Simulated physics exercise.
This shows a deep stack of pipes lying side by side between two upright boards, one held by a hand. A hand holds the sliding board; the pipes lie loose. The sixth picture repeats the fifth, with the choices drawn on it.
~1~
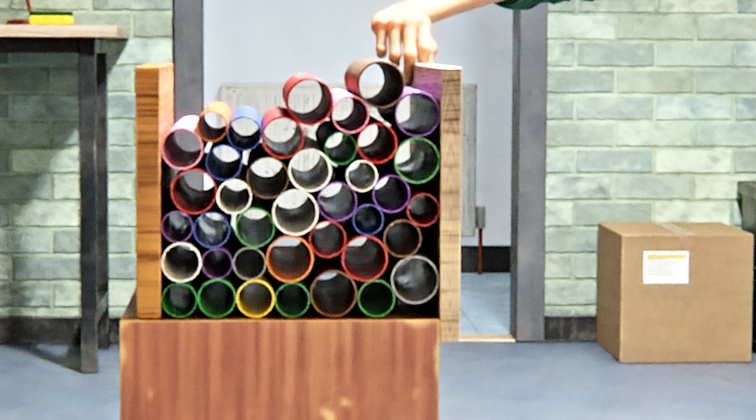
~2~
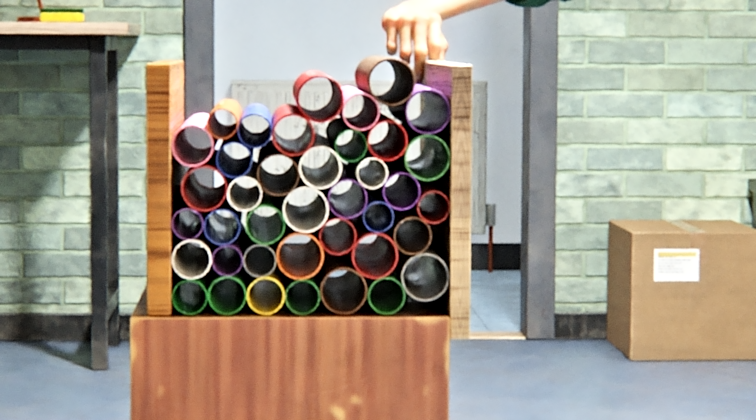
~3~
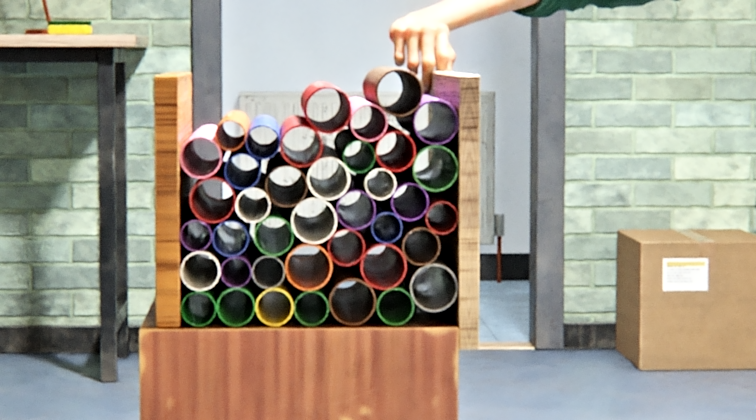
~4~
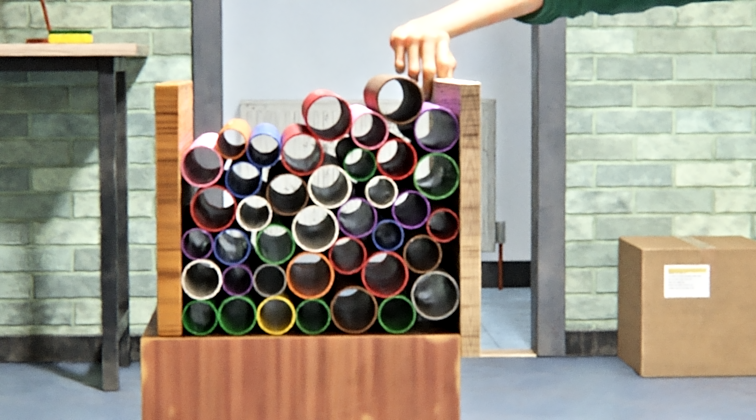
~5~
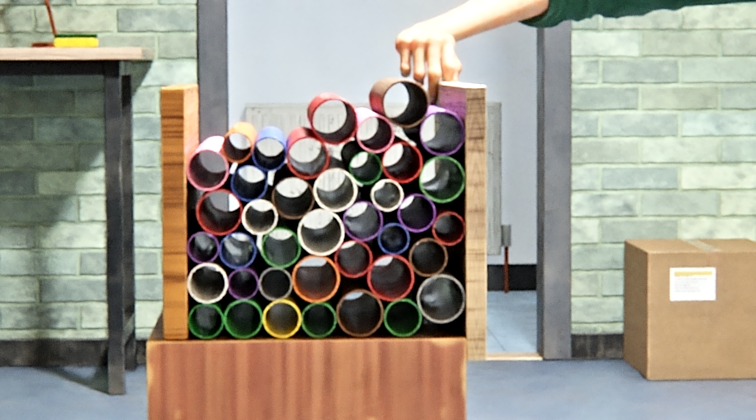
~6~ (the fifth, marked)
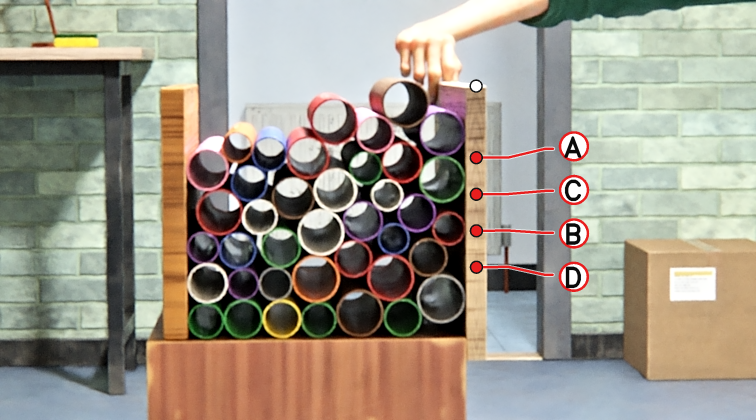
The view shifting slightly around a still stack of loose, colourful-rimmed pipes between two upright boards, a hand holding the right one.
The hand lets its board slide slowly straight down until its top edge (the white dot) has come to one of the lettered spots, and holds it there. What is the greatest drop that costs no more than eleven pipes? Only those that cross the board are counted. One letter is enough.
D is the limit.
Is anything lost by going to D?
Yes.
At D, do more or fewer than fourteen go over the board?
Fewer than fourteen.
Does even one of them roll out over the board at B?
Yes, at B.
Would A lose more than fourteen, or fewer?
Fewer than fourteen.
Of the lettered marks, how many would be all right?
The number is four.
On the marked copy, A at (477, 158); B at (477, 231); C at (477, 194); D at (477, 267); the white dot at (476, 86).
Following D. Soon after the start, top of the board (465, 165).
Later, top of the board (466, 256).
In the end, top of the board (466, 266), about eight out over the board.
As for the rest, A none out over the board; B about six out over the board; C two out over the board.
